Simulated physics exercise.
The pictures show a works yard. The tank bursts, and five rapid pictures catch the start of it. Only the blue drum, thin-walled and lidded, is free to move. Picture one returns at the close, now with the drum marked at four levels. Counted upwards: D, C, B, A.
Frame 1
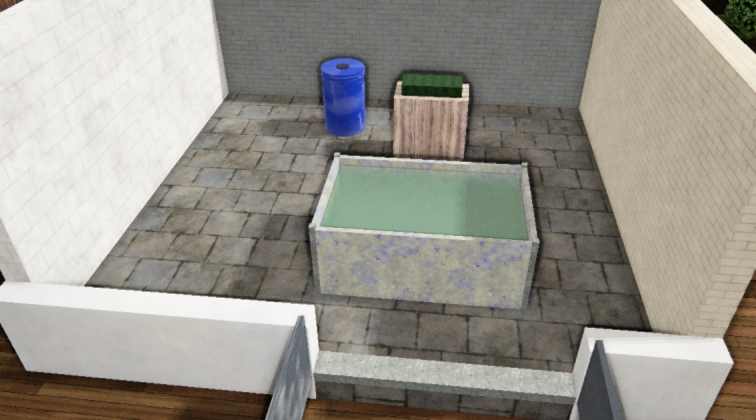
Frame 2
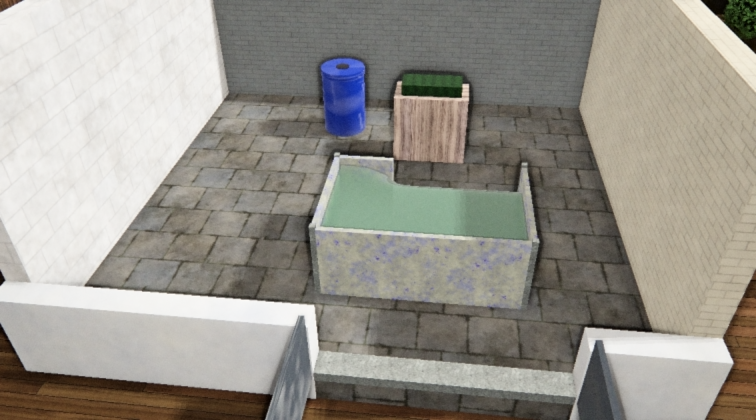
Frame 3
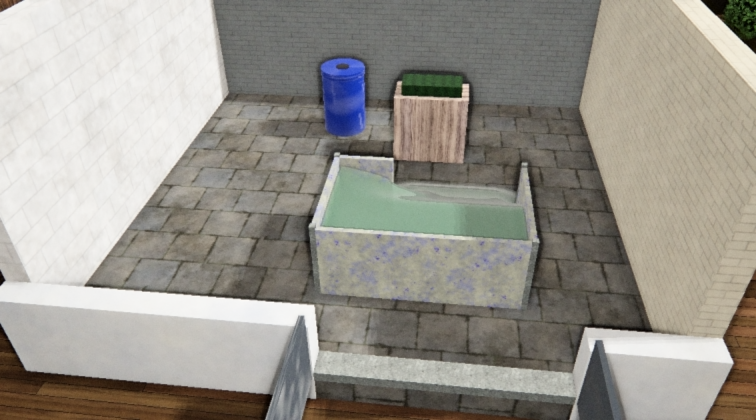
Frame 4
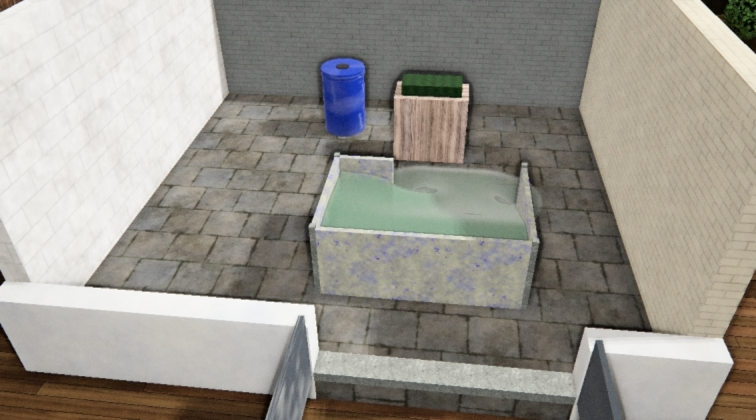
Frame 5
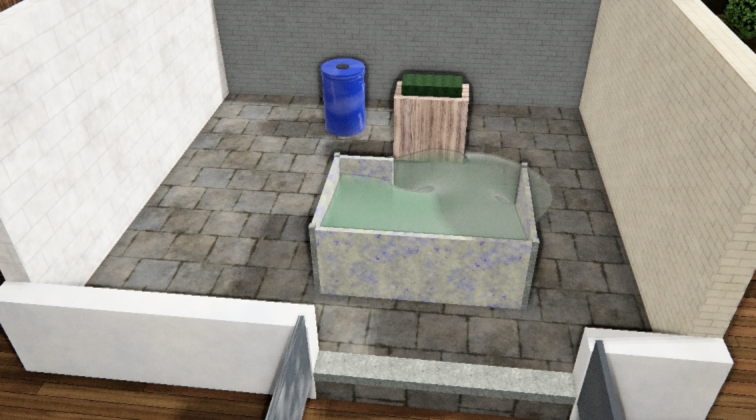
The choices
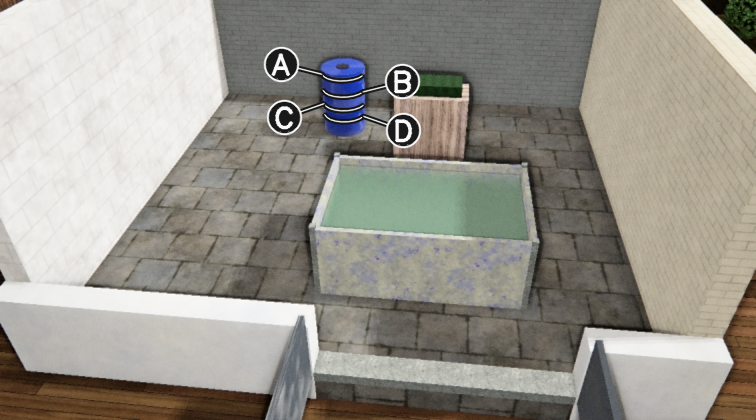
The video shows a stone-sided tank of greenish water in a walled, paved yard; most of its back side disappears, and water pours out behind, spreading near the planter and rightward, while the blue drum stays still.
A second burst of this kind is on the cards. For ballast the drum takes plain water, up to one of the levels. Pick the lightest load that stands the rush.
D will do.
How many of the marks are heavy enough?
All of the four.
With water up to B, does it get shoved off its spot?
No, that is safe.
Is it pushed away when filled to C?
No.
In white, A at (339, 80); B at (340, 97); C at (341, 110); D at (341, 121); from the bottom up D, C, B, A.
With A, it does not move.
With B, it does not move.
With C, it does not move.
With D, it does not move.
